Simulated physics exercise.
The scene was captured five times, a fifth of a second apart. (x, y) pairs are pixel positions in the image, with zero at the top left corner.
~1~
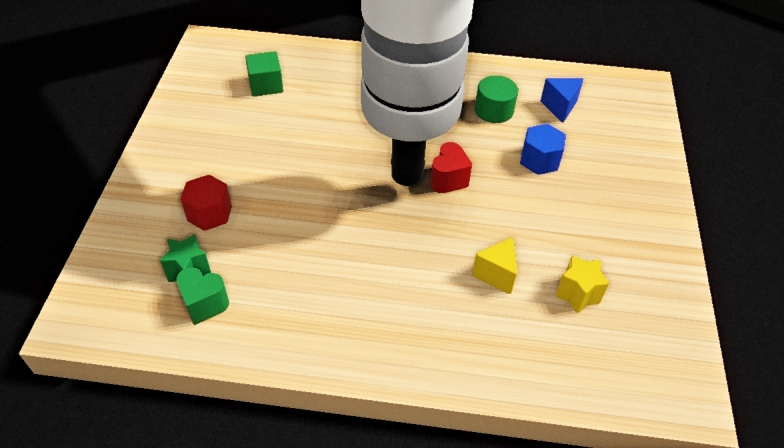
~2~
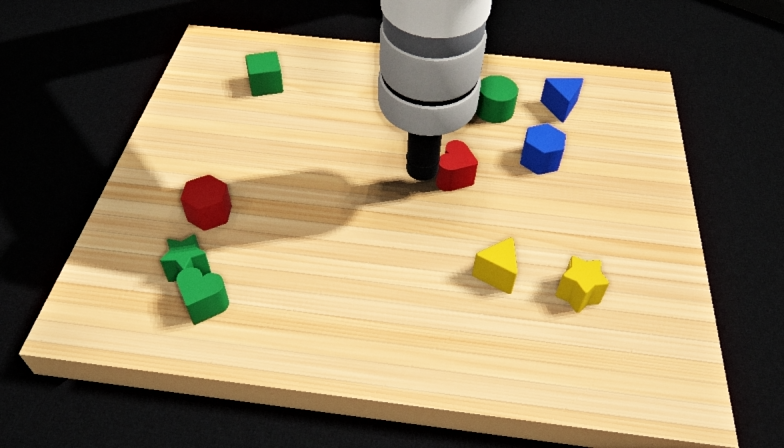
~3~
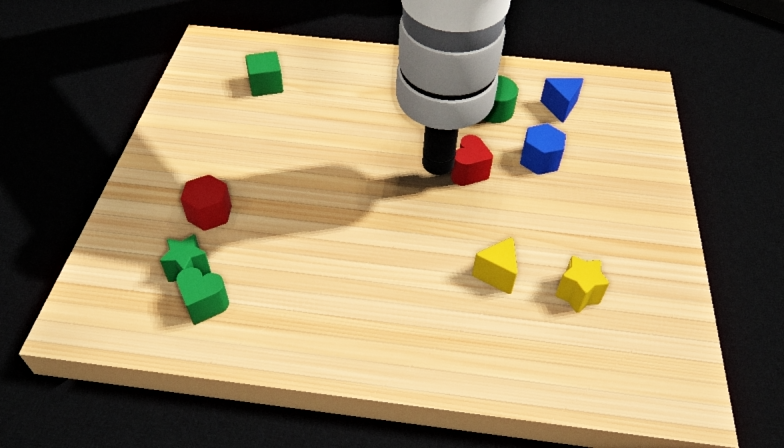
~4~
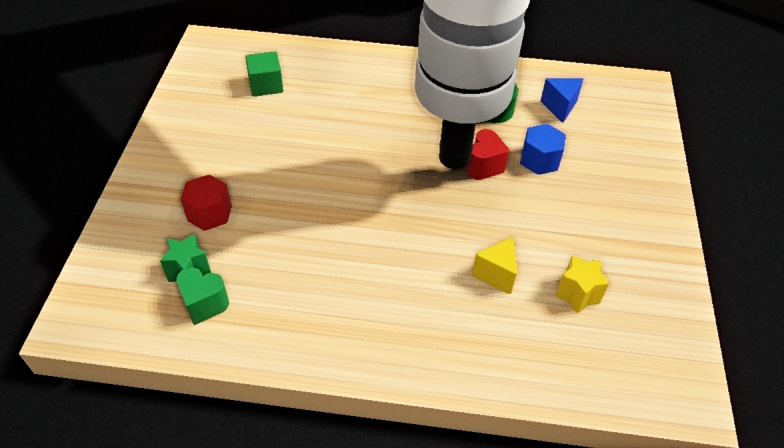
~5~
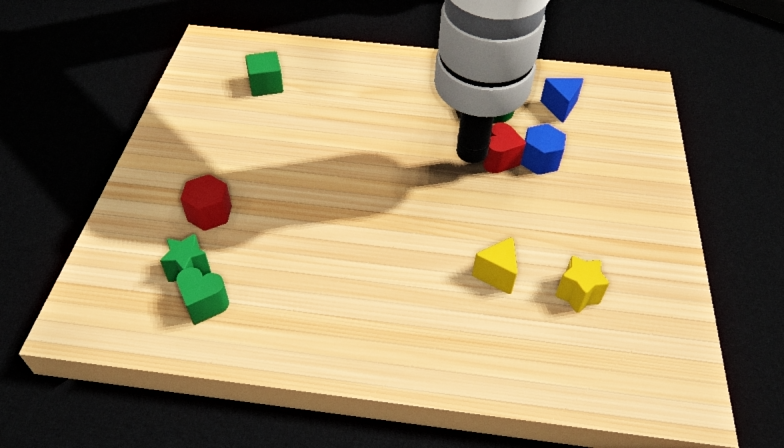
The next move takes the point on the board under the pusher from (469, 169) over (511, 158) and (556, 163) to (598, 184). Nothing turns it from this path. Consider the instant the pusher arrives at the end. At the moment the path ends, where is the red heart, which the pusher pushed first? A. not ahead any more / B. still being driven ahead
A.
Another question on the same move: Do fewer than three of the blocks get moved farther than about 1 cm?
The answer is yes.
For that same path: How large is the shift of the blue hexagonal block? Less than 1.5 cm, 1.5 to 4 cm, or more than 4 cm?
It goes beyond 4 cm.
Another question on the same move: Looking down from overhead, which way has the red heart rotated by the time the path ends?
Turns anticlockwise.
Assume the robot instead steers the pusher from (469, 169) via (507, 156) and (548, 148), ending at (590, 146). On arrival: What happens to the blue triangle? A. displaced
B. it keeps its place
B
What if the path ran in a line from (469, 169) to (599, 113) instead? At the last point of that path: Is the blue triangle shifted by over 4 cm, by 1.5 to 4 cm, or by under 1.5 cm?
Medium: 1.5 to 4 cm.
What follows on the original path. One third of the way, pusher at (515, 142); red heart at (551, 133), turned 25° clockwise; blue hexagonal block at (587, 134), turned 15° anticlockwise.
Two thirds of the way, pusher at (561, 147); red heart at (596, 135), turned 15° clockwise; blue hexagonal block at (630, 131), turned 30° anticlockwise.
At the end, pusher at (604, 168); green round block still; red heart at (629, 147), turned 25° anticlockwise; blue hexagonal block at (648, 129), turned 65° anticlockwise.
